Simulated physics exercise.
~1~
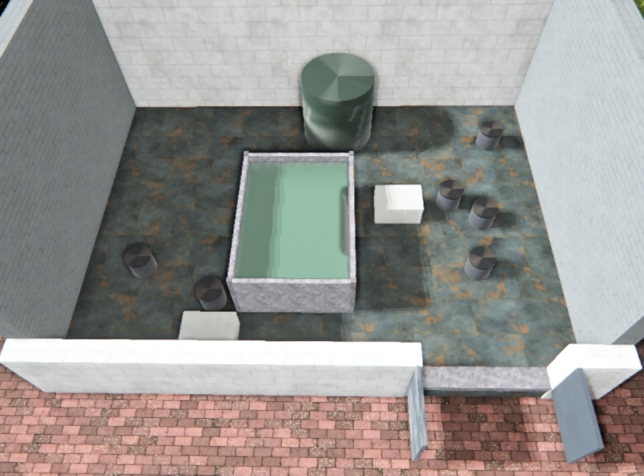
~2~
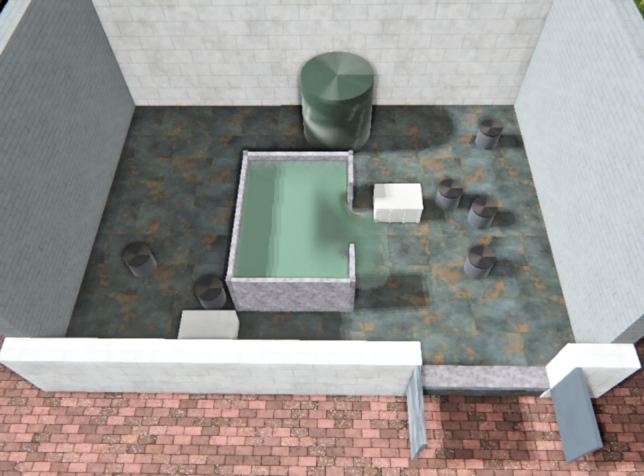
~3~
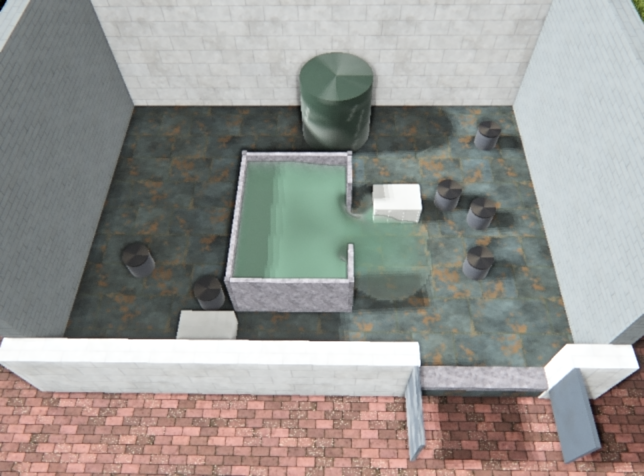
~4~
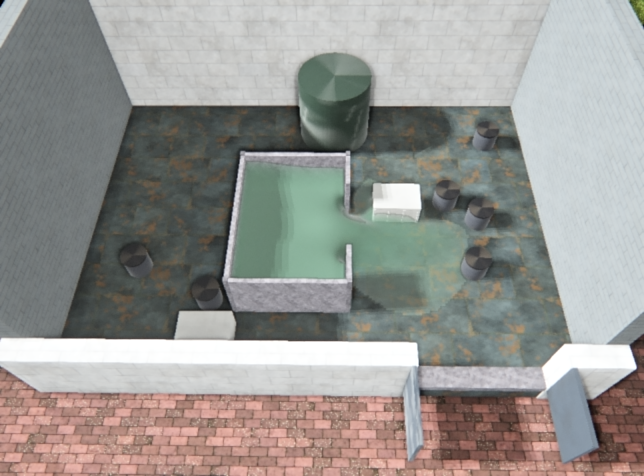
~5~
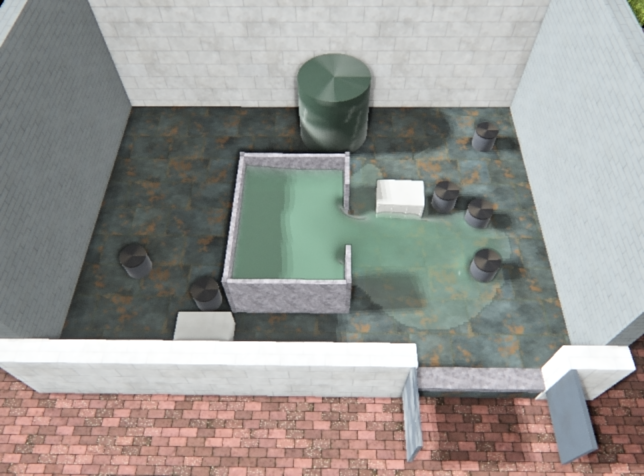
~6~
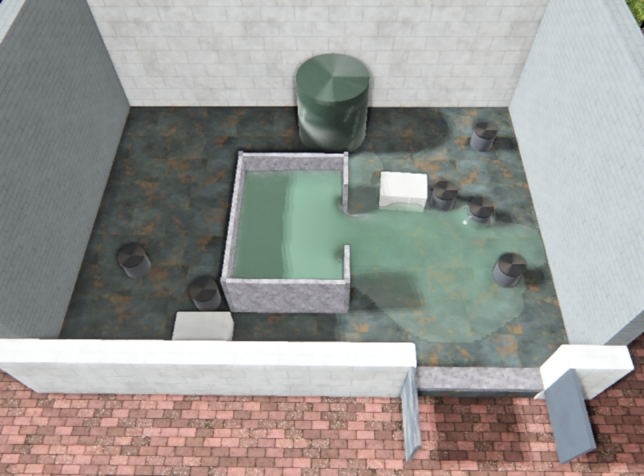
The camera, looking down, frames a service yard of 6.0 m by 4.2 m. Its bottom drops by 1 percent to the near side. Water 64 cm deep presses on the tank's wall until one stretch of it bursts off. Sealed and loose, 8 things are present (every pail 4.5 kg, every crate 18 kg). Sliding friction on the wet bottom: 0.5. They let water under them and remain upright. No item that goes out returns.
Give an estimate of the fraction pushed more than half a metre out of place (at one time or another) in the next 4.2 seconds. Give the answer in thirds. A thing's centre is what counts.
One to two thirds.
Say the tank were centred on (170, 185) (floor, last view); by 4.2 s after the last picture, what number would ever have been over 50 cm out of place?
Result: 5 of them.
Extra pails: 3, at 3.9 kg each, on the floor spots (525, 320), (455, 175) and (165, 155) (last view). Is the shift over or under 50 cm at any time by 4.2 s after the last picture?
Reading them off in order: Clears the mark, clears the mark, not beyond.
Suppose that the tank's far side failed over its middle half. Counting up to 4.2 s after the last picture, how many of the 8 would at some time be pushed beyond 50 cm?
Result: 2 of them.
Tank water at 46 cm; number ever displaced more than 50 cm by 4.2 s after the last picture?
Then the count would be 5.
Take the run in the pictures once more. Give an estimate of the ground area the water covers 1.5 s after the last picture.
Flooded: Near 11.5 m2.
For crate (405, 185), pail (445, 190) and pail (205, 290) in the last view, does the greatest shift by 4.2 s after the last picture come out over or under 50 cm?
Well, in that order it's topping it, topping it, not reaching it.
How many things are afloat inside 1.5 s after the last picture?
It comes to 3 of them.
Then, 0.4 s after the last picture 3 of 8 are over 50 cm from their spots; 1 afloat.
Then, 1.5 s after the last picture 5 of 8 are over 50 cm from their spots; 3 afloat.
Then, 2.8 s after the last picture 5 of 8 are over 50 cm from their spots; 2 afloat.
Then, 4.2 s after the last picture 5 of 8 are over 50 cm from their spots, and 5 have been at some point; 2 afloat.
